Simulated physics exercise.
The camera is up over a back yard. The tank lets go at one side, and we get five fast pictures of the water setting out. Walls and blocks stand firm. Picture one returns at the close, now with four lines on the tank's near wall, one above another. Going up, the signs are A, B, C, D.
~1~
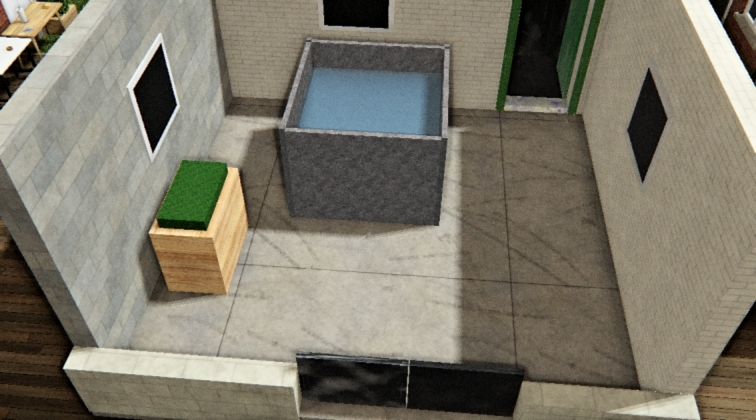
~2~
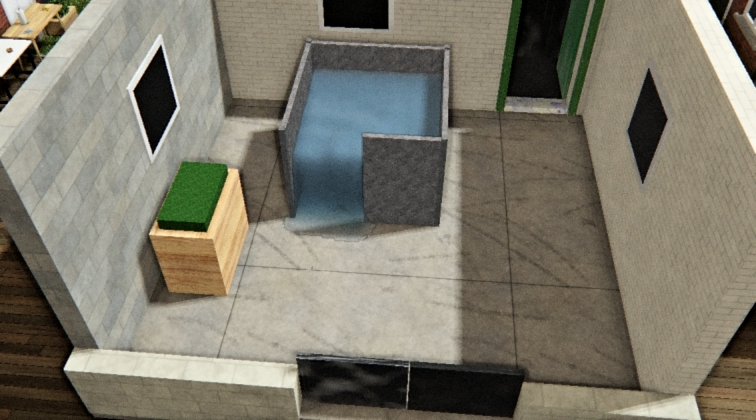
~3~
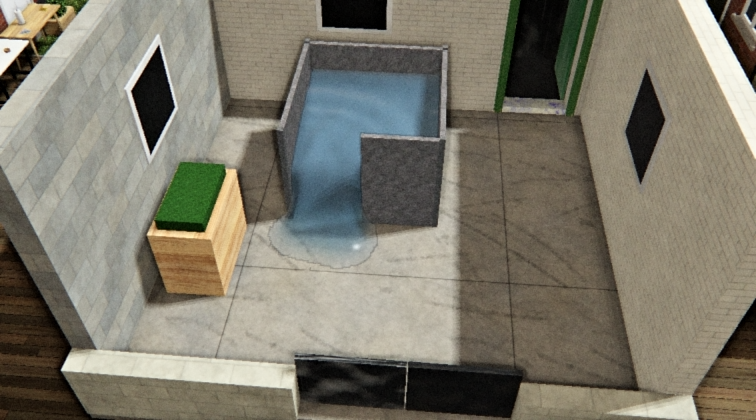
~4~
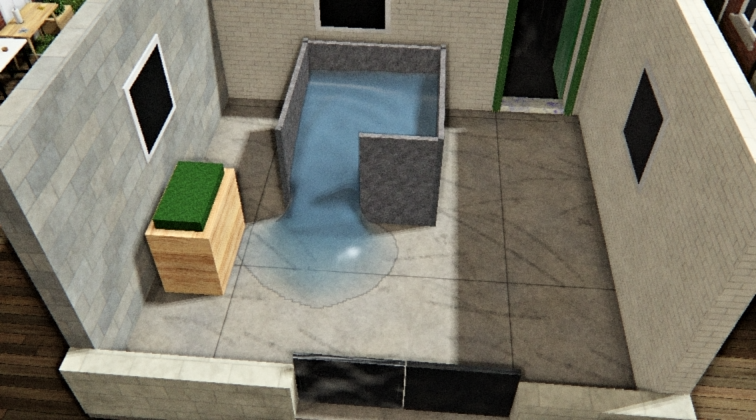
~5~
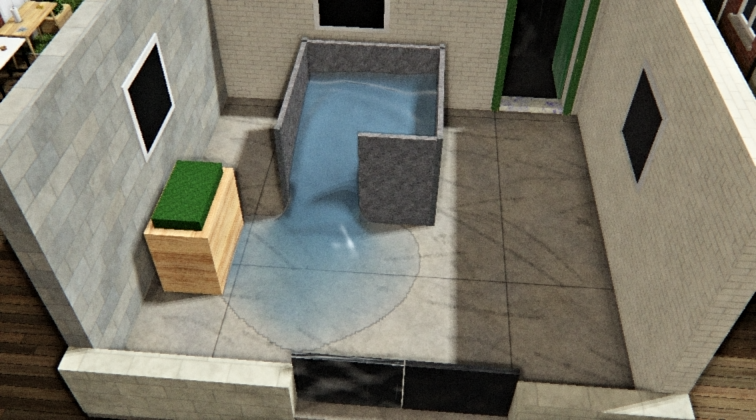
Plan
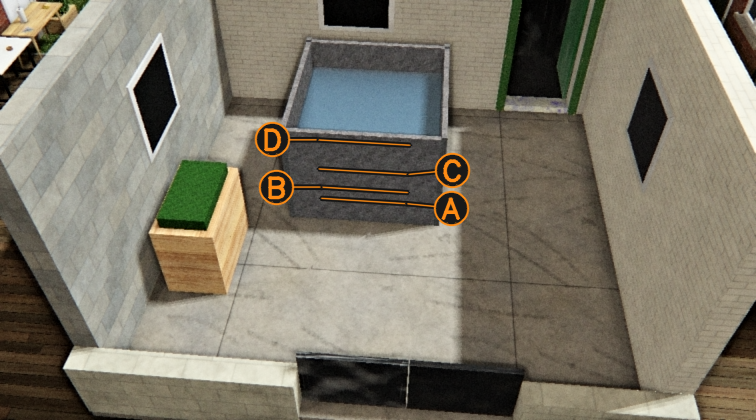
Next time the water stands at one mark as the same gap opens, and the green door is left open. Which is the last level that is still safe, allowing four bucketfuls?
Line B just does it.
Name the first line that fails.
The answer is C.
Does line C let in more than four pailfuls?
Yes.
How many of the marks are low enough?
Two of the four.
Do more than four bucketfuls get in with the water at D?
Yes, that goes wrong.
In orange, A at (364, 201); B at (363, 189); C at (363, 171); D at (363, 142); from the bottom up A, B, C, D.
If A is chosen, nothing gets over.
If B is chosen, a bucket or two gets in.
If C is chosen, some 15 bucketfuls get in.
If D is chosen, dozens of bucketfuls pour in.
